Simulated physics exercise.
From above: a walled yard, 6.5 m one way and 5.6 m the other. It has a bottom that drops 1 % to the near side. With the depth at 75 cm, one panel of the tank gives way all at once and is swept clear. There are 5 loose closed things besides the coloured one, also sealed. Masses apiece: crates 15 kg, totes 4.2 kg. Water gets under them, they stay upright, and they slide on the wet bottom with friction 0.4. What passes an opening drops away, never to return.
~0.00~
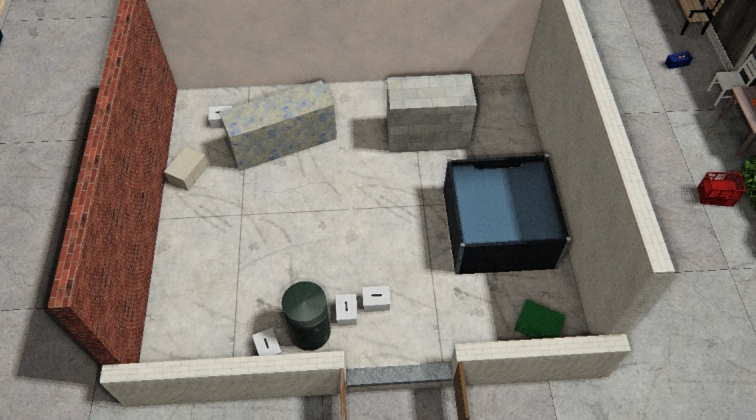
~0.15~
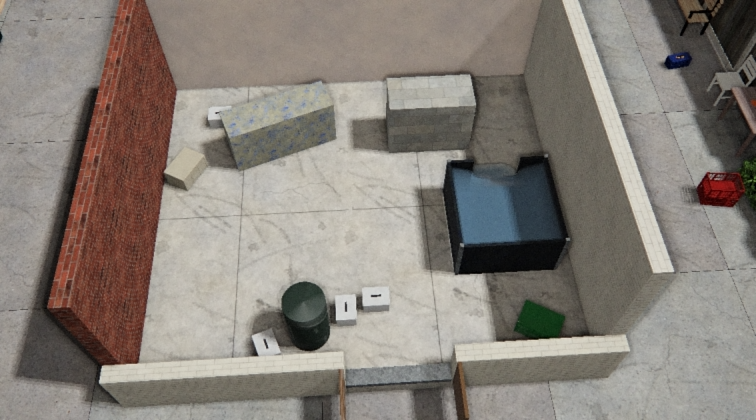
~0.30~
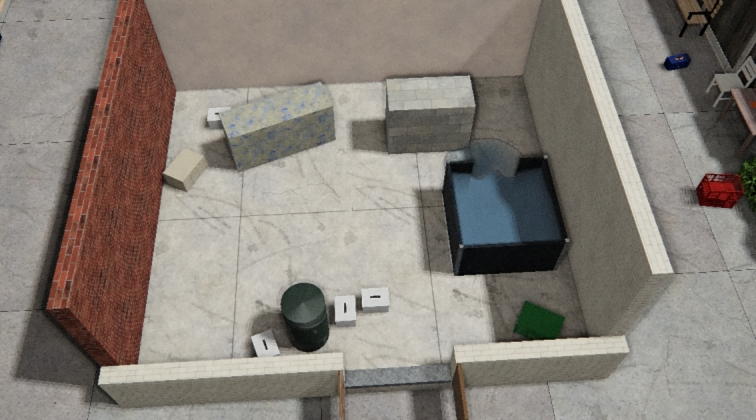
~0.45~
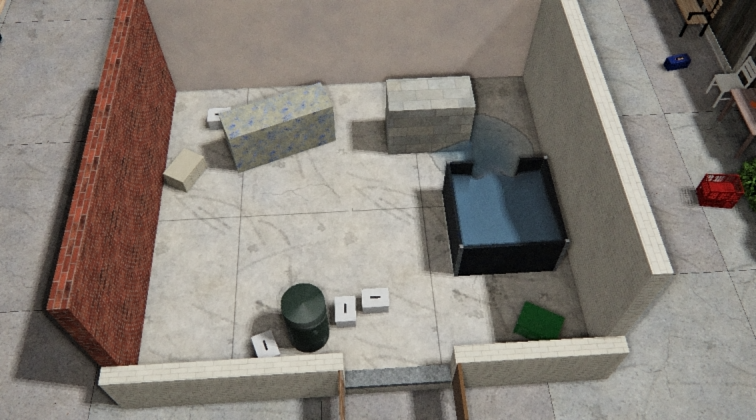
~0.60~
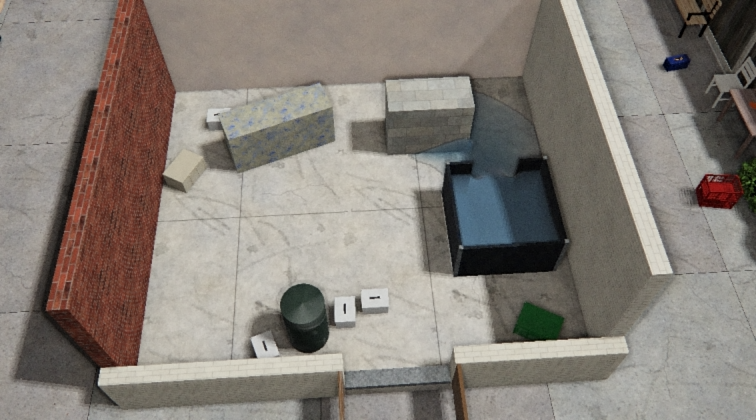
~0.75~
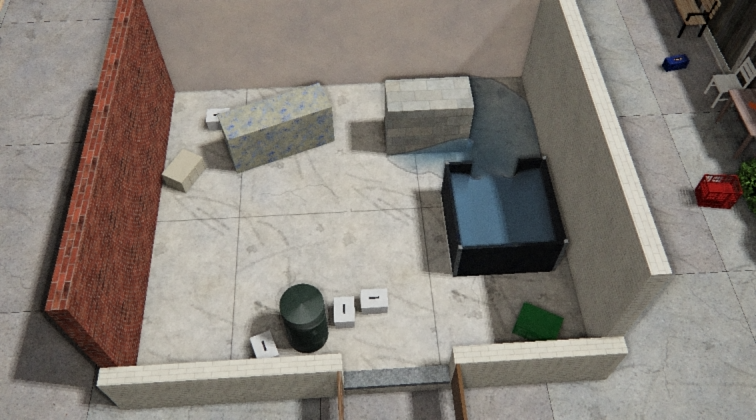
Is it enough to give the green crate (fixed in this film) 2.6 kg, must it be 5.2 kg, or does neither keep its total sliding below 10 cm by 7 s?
Neither keeps it below that.
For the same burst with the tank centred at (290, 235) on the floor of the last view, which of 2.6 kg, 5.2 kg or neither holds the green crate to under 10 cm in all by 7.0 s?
Then both masses fall short.
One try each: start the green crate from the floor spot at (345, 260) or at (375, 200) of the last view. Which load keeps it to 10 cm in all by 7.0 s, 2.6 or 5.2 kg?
At the first place nothing works, and at the second nothing works.
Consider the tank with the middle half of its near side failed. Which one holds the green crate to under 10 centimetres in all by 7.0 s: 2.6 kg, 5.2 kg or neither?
Result: Both masses insufficient.
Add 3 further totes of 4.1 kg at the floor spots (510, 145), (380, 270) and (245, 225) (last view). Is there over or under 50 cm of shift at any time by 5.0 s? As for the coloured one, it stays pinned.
Results, in sequence: Exceeded / not exceeded / exceeded.
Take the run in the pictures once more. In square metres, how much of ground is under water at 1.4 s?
Wet area: Approx. 9.5 m2.
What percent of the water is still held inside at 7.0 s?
Somewhere near 100 percent, give or take.
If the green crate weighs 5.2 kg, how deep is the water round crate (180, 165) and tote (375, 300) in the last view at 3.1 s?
Depths: Near 1 cm, then near 0 cm.
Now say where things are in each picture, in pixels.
The green crate at (542, 319) rests on the ground; water covers 2.2 m2; 0 of 6 have shifted, in the first picture.
The green crate at (541, 319), on the bottom; water covers 2.7 m2; 0 of 6 have shifted, in the second picture.
The green crate at (541, 320) rests on the ground; water covers 3.4 m2; 0 of 6 have shifted, in the third picture.
The green crate at (541, 320) rests on the ground; water covers 4.1 m2; 0 of 6 have shifted, in the fourth picture.
The green crate at (540, 321) rests on the ground; water covers 5.0 m2; 0 of 6 have shifted, in the fifth picture.
The green crate at (540, 321), on the bottom; water covers 6.0 m2; 0 of 6 have shifted, in the sixth picture.
After 1.4 s the green crate would be 0 cm from its start with 2.6 kg and 0 cm from its start with 5.2 kg; 0 cm of water round it then.
After 3.1 s the green crate would be 0 cm from its start with 2.6 kg and 0 cm from its start with 5.2 kg; 0 cm of water round it then.
After 4.9 s the green crate would be 2 cm from its start with 2.6 kg and 0 cm from its start with 5.2 kg; 1 cm of water round it then.
After 7.0 s the green crate would be 59 cm from its start with 2.6 kg and 29 cm from its start with 5.2 kg; 3 cm of water round it then.
